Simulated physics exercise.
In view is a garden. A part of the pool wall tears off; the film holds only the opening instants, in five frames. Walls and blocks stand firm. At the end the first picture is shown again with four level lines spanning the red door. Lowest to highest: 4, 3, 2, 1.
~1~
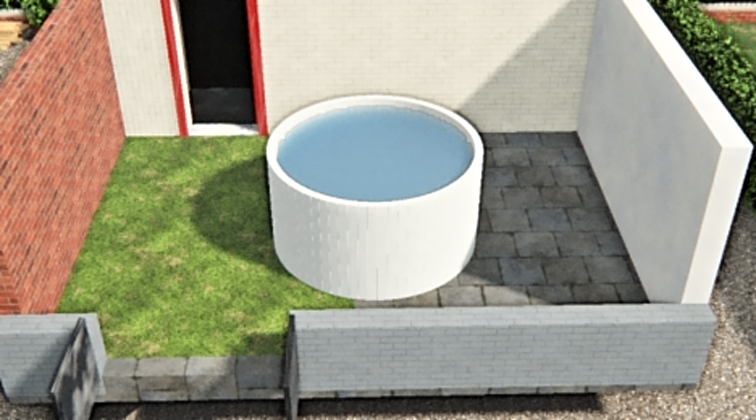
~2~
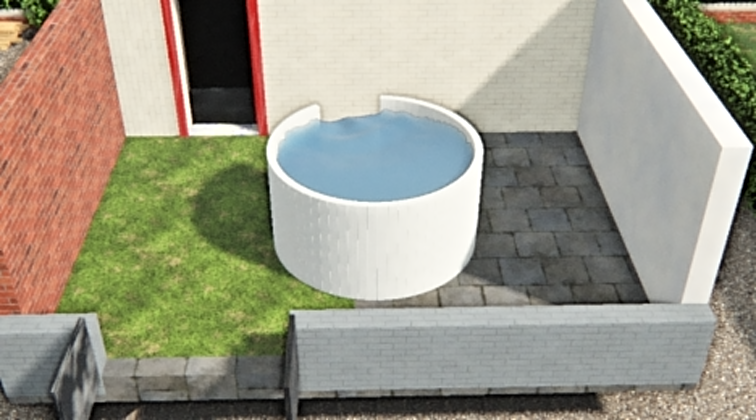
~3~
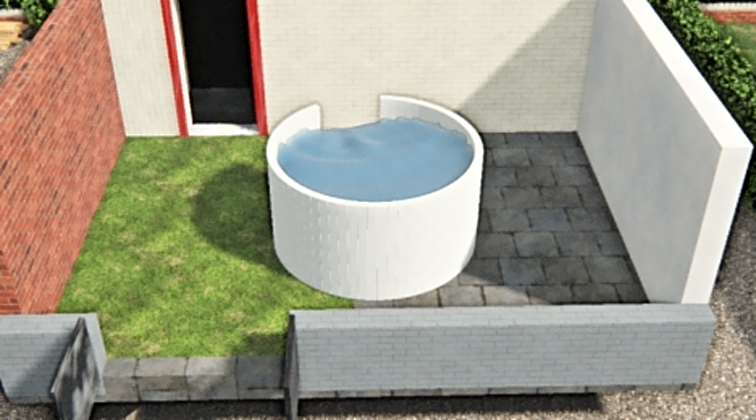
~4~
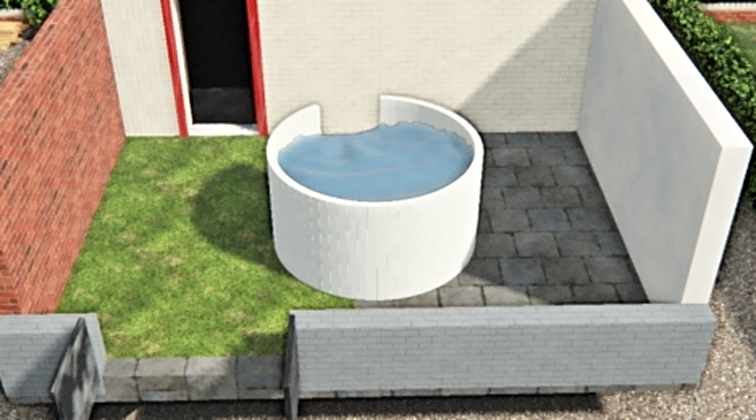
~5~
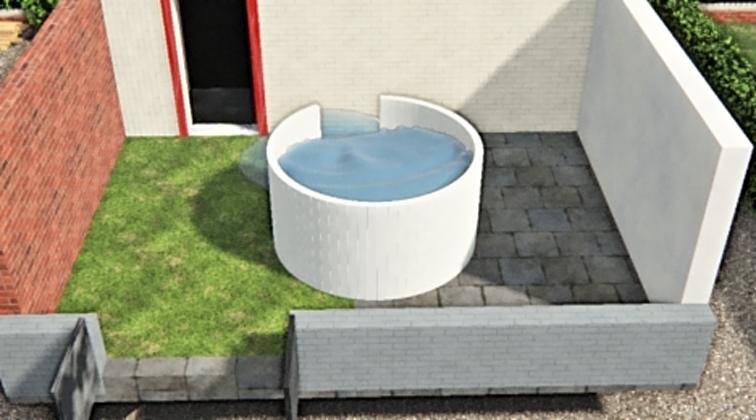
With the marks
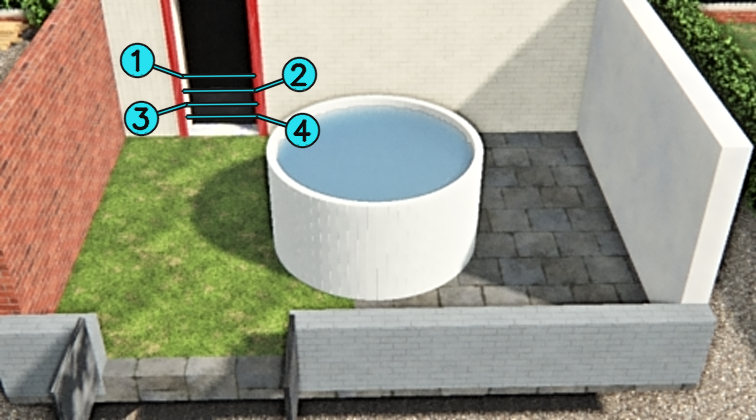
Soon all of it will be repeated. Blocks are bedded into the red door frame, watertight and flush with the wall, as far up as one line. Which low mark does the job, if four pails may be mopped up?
4 will do.
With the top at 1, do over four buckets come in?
No.
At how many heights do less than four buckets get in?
All of them.
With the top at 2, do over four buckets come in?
No, not at all.
On the marked copy, 1 at (218, 76); 2 at (219, 90); 3 at (221, 104); 4 at (222, 116); from the bottom up 4, 3, 2, 1.
With 1, nothing gets over.
With 2, nothing gets over.
With 3, nothing gets over.
With 4, a splash gets over, under a bucket.
